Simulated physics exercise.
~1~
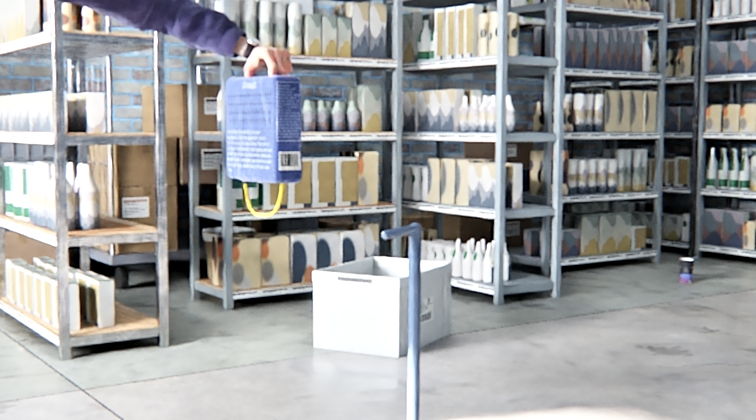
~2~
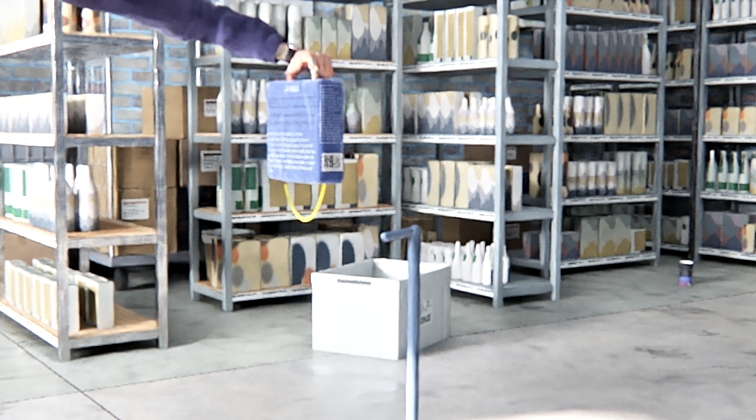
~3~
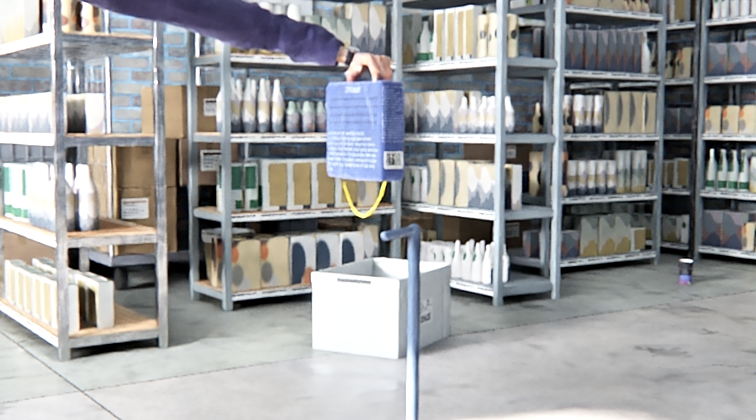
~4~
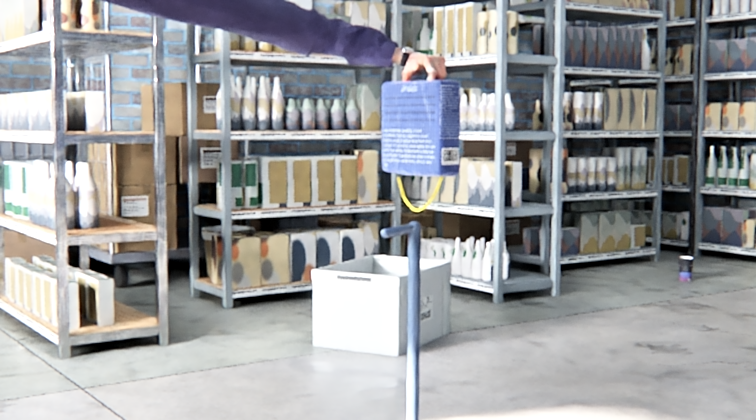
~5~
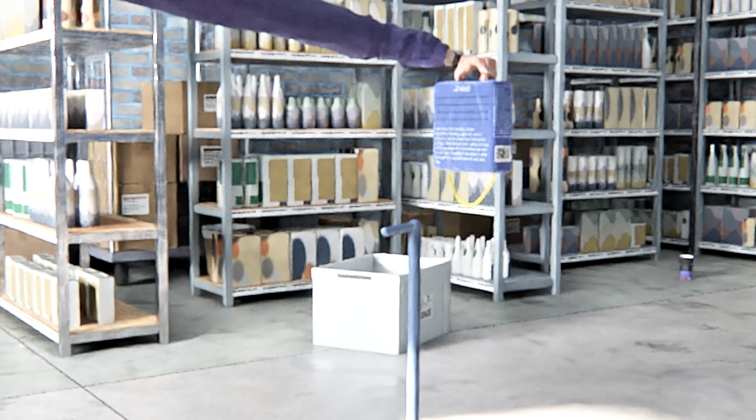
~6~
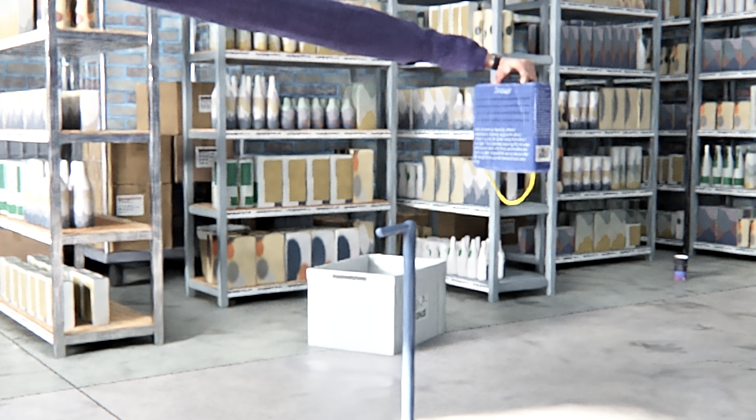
The footage shows a hand holding a blue bag with a yellow loop hanging beneath it, carrying it steadily rightward past warehouse shelves and a white bin. The loop passes above a hooked blue post without catching, and the bag ends up held to the right of it.
